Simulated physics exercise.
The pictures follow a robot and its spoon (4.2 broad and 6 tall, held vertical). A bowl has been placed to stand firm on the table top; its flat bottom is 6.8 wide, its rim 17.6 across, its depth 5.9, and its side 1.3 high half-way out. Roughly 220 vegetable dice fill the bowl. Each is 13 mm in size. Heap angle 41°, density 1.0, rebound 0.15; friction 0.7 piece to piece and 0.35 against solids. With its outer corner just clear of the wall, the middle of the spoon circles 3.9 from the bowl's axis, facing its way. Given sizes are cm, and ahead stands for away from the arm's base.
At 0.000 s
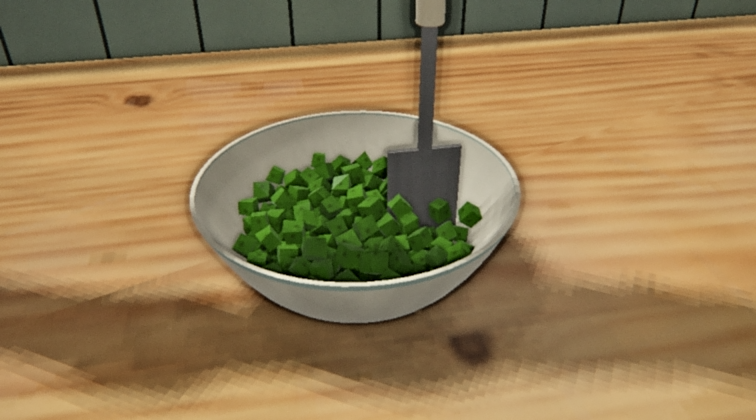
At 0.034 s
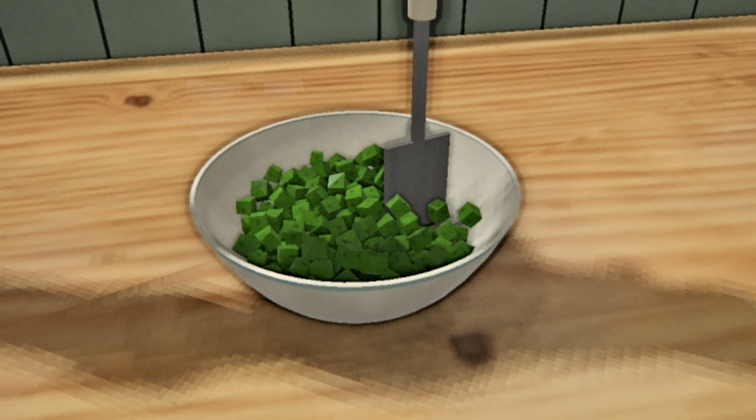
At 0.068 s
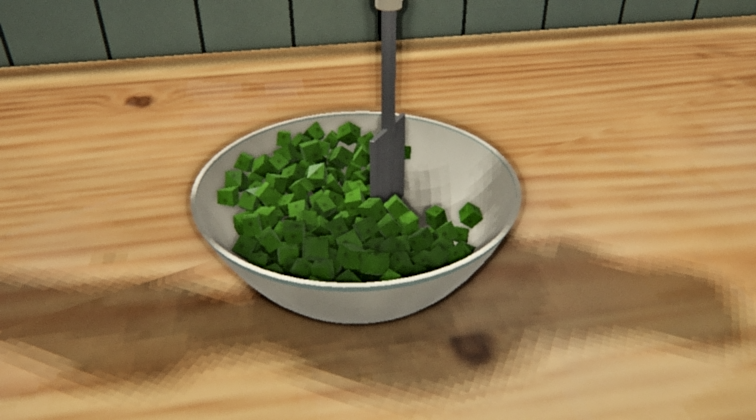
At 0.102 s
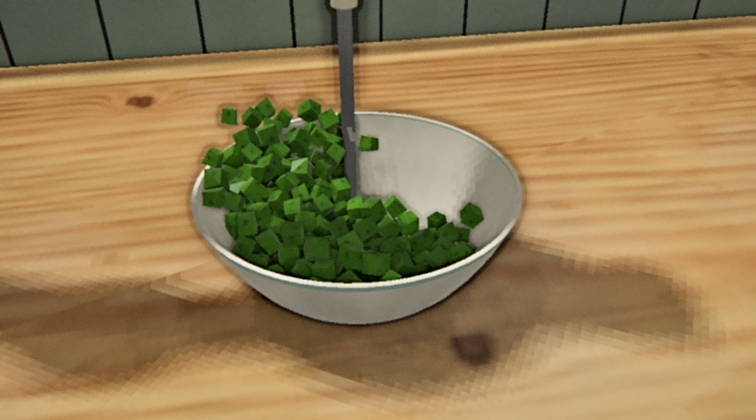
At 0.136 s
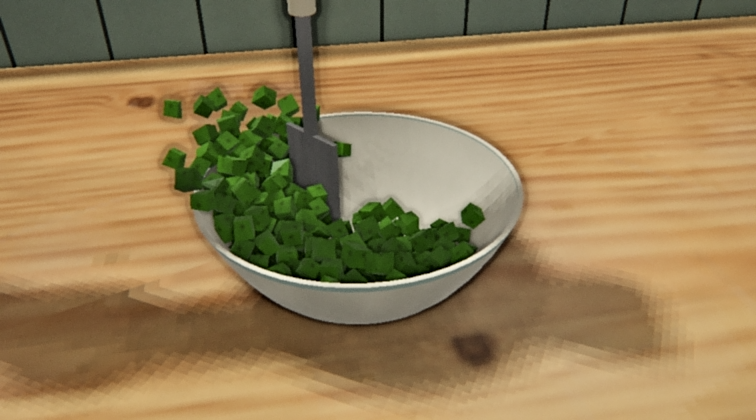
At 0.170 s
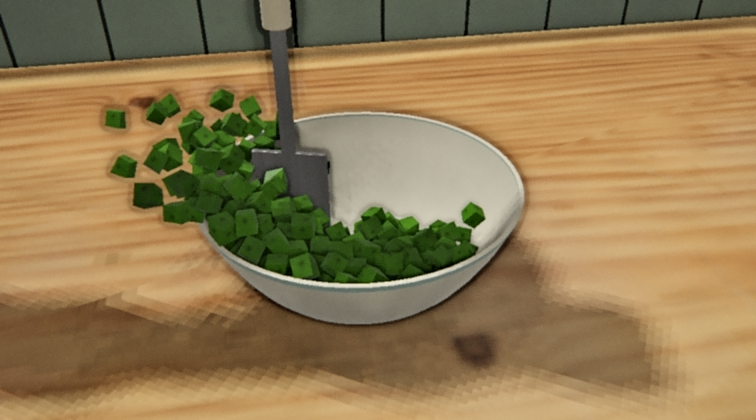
In the video, a flat gray tool with a pale handle sweeps leftward through a white bowl of green cubes on a wooden surface, pushing them into a pile at the left side, where several fly over the rim.
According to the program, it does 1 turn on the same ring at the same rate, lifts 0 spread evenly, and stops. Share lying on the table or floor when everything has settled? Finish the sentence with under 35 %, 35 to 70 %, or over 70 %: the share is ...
The share is 35 to 70 %.
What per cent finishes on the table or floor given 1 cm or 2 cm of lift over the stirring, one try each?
I'd say some 45 per cent, and some 40 per cent.
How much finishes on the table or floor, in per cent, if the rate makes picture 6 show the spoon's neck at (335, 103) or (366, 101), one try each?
Near 30 per cent for the first, near 20 per cent for the second.
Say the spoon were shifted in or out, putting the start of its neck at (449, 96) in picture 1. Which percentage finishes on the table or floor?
About 45 percent ends up on the table or floor.
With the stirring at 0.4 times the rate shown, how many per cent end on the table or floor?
I'd say about 20 %.
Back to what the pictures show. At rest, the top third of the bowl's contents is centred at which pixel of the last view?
(352, 187).
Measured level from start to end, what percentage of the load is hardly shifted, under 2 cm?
That comes to some 5 per cent.
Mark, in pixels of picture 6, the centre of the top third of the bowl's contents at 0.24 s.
About (346, 245).
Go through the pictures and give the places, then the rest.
The first frame shows spoon neck at (426, 124), 0° round; upper third of the load around (349, 218), from x 245 to 470, top at y 160; 224 in the bowl.
The second frame shows spoon neck at (419, 116), 16° round; upper third of the load around (348, 215), from x 245 to 470, top at y 155.
The third frame shows spoon neck at (388, 103), 52° round; upper third of the load around (319, 187), from x 230 to 470, top at y 135.
The fourth frame shows spoon neck at (347, 101), 89° round; upper third of the load around (293, 174), from x 215 to 470, top at y 110; 223 in the bowl, 1 in flight or on the tool.
The fifth frame shows spoon neck at (309, 110), 125° round; upper third of the load around (253, 168), from x 175 to 470, top at y 95; 216 in the bowl, 8 in flight or on the tool.
The sixth frame shows spoon neck at (287, 127), 162° round; upper third of the load around (232, 185), from x 115 to 475, top at y 100; 204 in the bowl, 20 in flight or on the tool.
After 0.24 s, 233° round, highest piece 10 above the table; 168 in the bowl, 3 on the table or floor, 53 in flight or on the tool.
After 0.30 s, 303° round, highest piece 10 above the table; 140 in the bowl, 27 on the table or floor, 57 in flight or on the tool.
After 0.53 s, 0° round, highest piece 5 above the table; 119 on the table or floor, 105 in the bowl.
After 1.23 s, 0° round, highest piece 4 above the table; 119 on the table or floor, 105 in the bowl.
At rest, 119 on the table or floor, 105 in the bowl. That is 53 % on the table or floor.
